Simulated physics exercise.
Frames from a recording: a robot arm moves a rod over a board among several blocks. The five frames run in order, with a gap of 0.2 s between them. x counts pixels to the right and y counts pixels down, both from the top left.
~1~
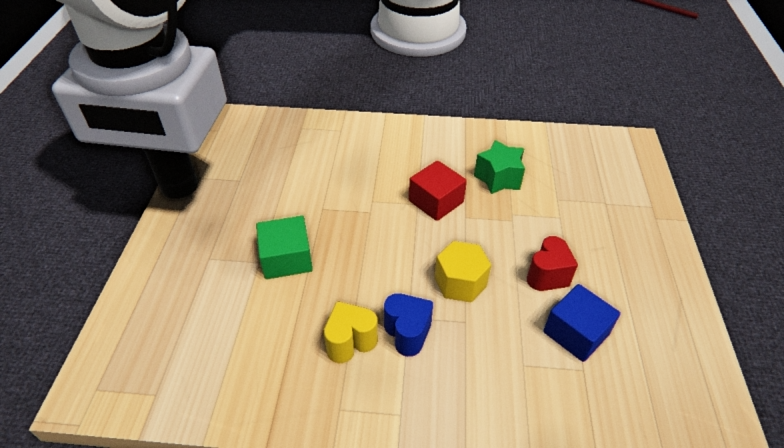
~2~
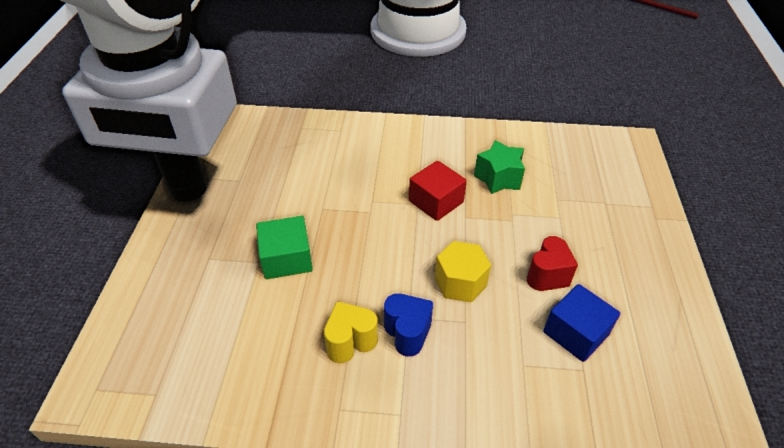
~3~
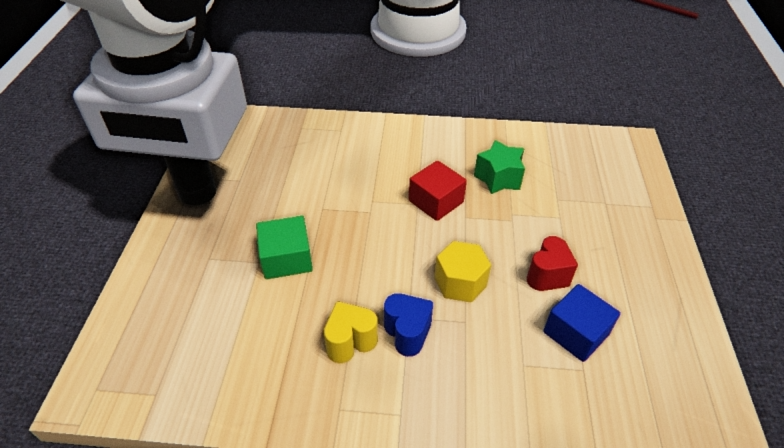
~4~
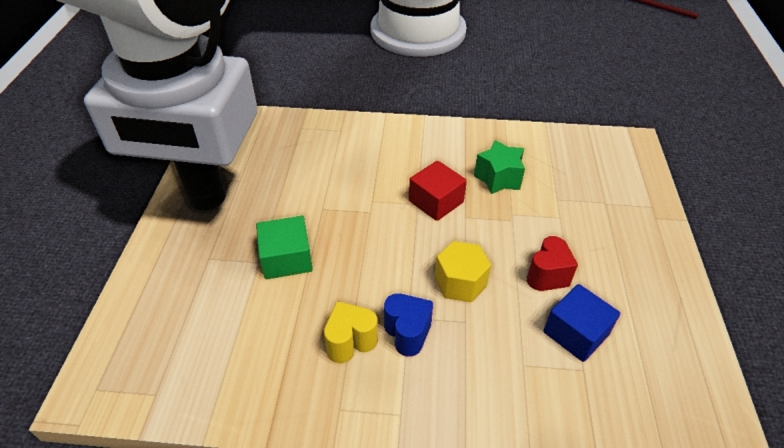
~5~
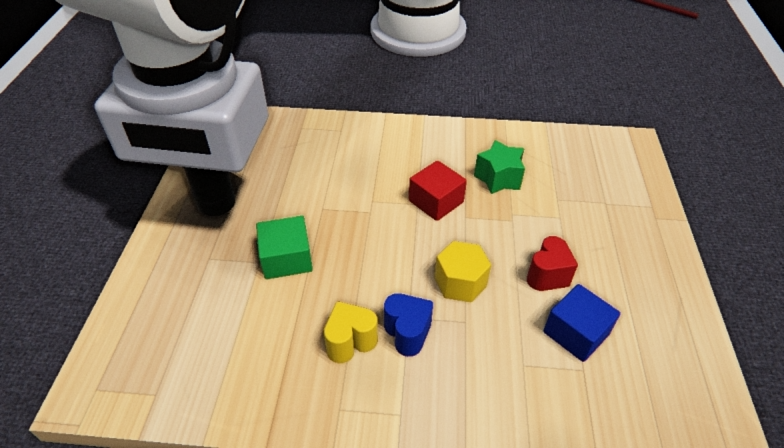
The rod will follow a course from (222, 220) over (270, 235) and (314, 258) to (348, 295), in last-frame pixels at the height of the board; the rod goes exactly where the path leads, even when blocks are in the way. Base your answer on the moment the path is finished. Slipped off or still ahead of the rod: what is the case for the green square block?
Once the path is finished, the green square block still sits ahead of the rod.
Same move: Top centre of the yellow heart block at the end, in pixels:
I'd expect the centre of its top face to be at (357, 359).
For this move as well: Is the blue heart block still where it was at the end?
Yes - that is the case.
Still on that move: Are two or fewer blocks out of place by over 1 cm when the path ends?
Yes, I think so.
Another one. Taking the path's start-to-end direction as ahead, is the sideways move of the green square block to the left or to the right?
Pushed right.
One third of the way, rod (267, 220); green square block (289, 241).
Two thirds of the way, rod (312, 242); green square block (322, 271).
At the end, rod (347, 279); green square block (350, 314), turned 20° clockwise; yellow heart block (357, 359); blue heart block in place.
